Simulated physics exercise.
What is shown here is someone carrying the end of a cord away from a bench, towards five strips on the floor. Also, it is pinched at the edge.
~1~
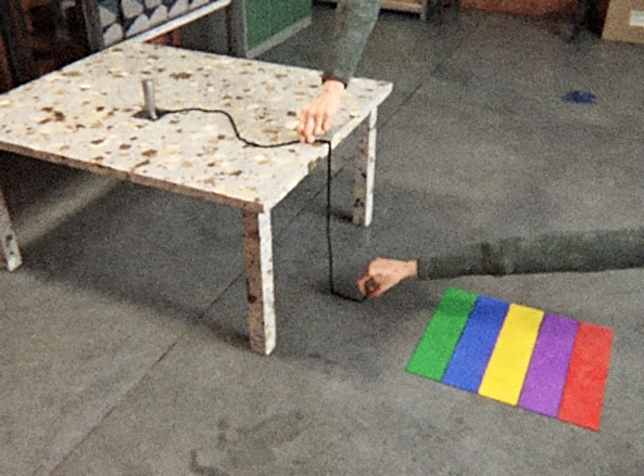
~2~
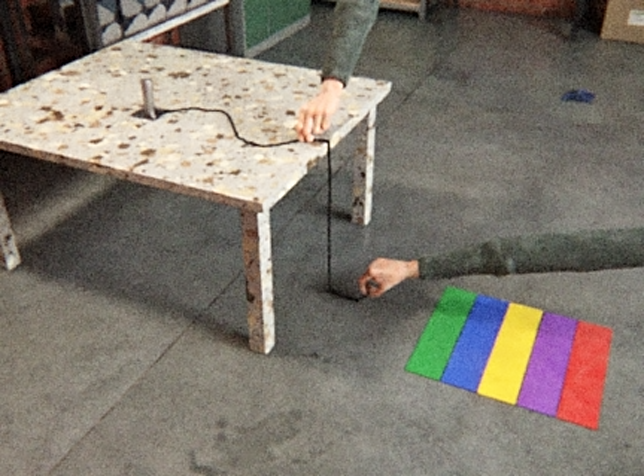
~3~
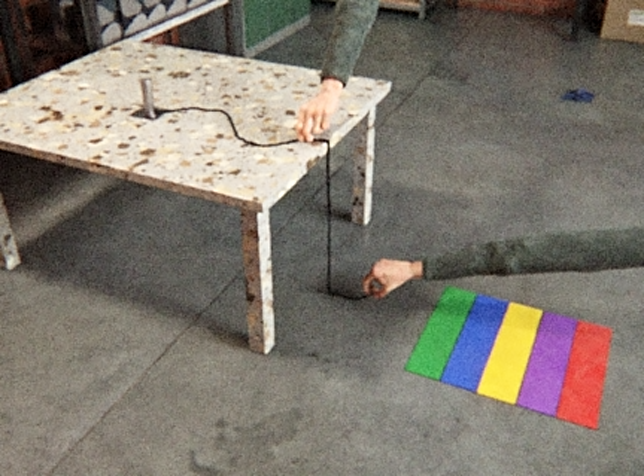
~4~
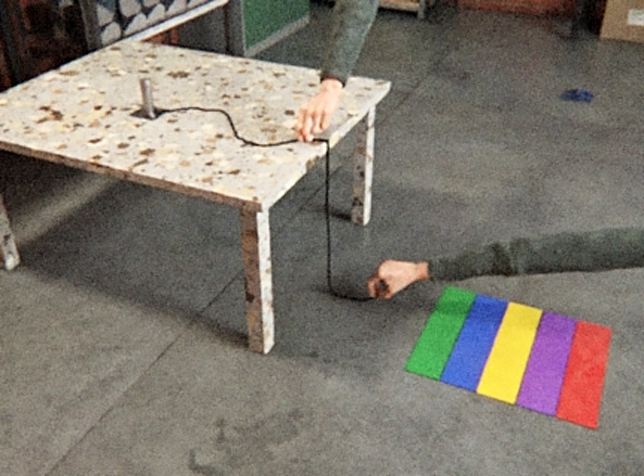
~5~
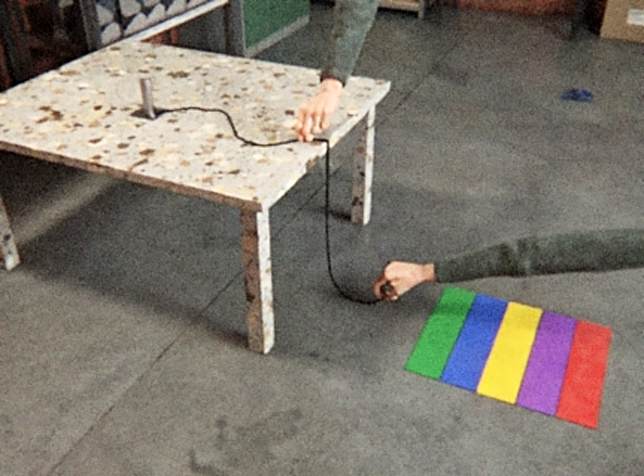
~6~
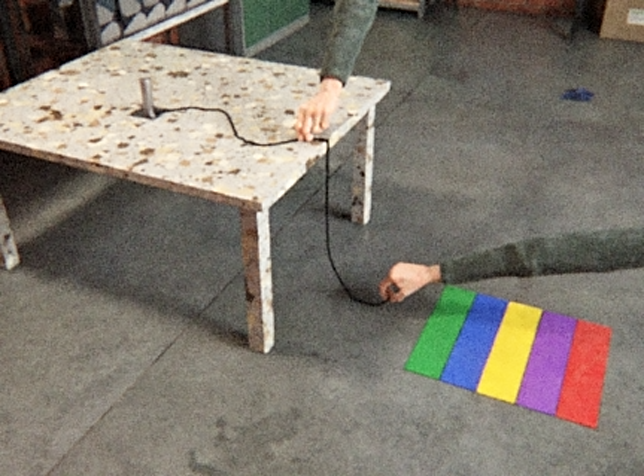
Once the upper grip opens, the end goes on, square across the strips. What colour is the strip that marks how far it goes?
That strip is purple.
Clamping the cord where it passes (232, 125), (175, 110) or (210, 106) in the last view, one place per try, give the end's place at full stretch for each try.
First near (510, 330), then near (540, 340), then near (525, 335).
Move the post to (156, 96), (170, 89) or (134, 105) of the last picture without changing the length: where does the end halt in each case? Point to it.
You'd get roughly (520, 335), (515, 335) and (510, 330), one for each try.
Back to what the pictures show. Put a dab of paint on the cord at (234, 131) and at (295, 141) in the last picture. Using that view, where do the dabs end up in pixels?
End points: Roughly (271, 133); roughly (345, 164).
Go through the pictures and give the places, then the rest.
In the first frame, end (367, 293); green (431, 359); blue (466, 370); yellow (503, 381); purple (542, 393); red (581, 405).
In the second frame, end (369, 293); cord through (187, 110) (232, 123) (269, 146) (329, 156) (329, 221) (329, 282).
In the third frame, end (372, 294).
In the fourth frame, end (377, 295); cord through (186, 109) (231, 122) (268, 146) (328, 156) (328, 220) (329, 282).
In the fifth frame, end (383, 297).
In the sixth frame, end (389, 298); cord through (186, 109) (231, 122) (268, 145) (328, 155) (327, 220) (341, 281).
Early on, end near (485, 325); over blue.
Midway, end near (525, 336); over yellow.
At the end of the slack, end near (551, 343); over purple. It gets as far as the purple strip.
